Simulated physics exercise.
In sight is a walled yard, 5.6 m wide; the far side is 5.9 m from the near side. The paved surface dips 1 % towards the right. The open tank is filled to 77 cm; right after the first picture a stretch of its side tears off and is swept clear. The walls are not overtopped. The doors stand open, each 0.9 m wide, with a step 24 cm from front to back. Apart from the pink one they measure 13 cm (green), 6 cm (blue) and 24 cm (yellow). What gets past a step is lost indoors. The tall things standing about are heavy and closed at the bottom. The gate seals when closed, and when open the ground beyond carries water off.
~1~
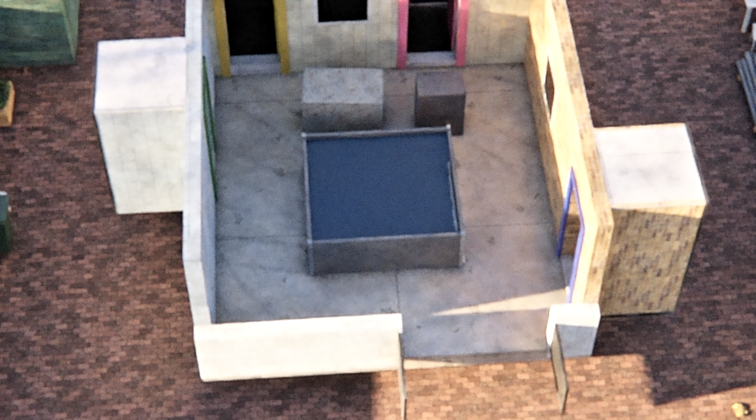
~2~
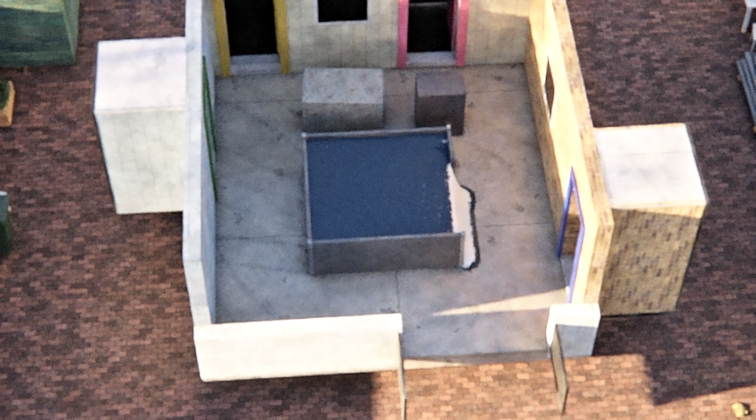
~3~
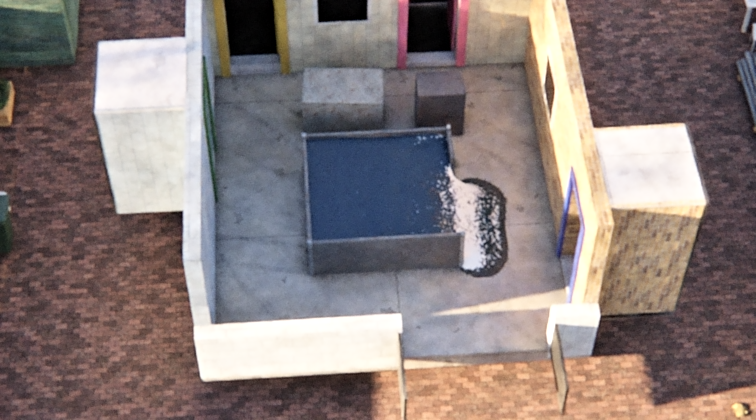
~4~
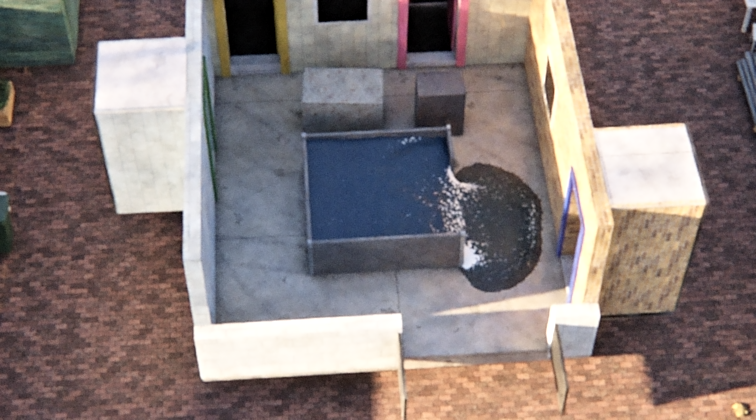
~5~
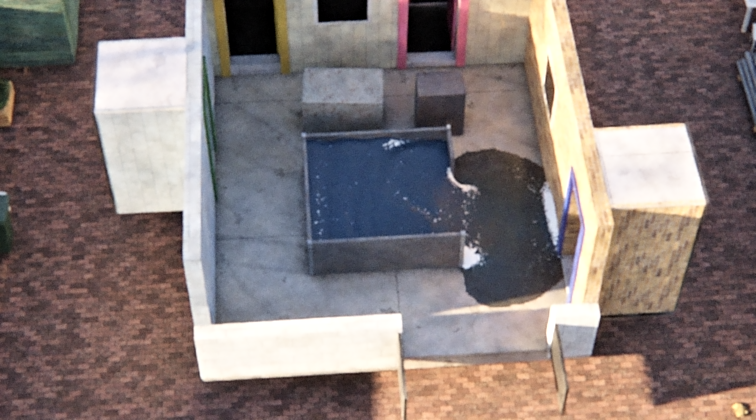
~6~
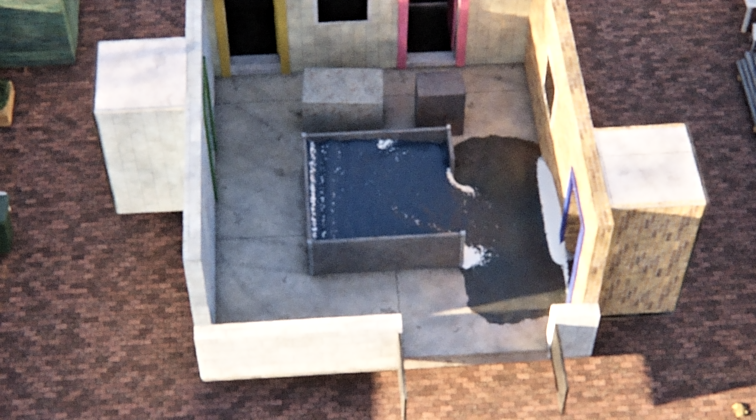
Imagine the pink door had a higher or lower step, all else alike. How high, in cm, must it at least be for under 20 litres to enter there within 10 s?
It would have to be roughly 17 cm high.
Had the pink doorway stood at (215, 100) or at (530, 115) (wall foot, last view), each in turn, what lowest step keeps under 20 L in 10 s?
Roughly 14.5 and 13.0 cm.
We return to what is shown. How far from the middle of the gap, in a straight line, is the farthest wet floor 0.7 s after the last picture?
Some 3.8 m out.
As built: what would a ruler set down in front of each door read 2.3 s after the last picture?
In cm: Pink 20, green 0, blue 26, yellow 0.
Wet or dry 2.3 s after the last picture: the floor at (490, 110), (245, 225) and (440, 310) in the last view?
In that order: Under water, not reached, wet.
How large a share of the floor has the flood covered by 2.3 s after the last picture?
Some 55 per cent of it.
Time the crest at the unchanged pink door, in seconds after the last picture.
At about 2.0 s.
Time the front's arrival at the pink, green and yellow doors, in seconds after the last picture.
Arrival: Pink 1.4 s, green 4.0 s, yellow 2.6 s.
Then, 0.7 s after the last picture water covers 25 % of the floor, deepest (56 cm) near (544, 225); it has not reached the pink door.
Then, 2.3 s after the last picture water covers 55 % of the floor, deepest (41 cm) near (575, 334); 20 cm at the pink door, 13 litres in over its 12 cm step.
Then, 9.3 s after the last picture water covers 95 % of the floor, deepest (16 cm) near (217, 325); 8 cm at the pink door, 53 litres in over its 12 cm step.
At the pink door as built, the water peaked near 20 cm, 2.1 s after the last picture.
With a step of 14 cm, 35 litres would have come in within the 10 s; with 19 cm, 11 litres. So under 20 litres takes about 17 cm.
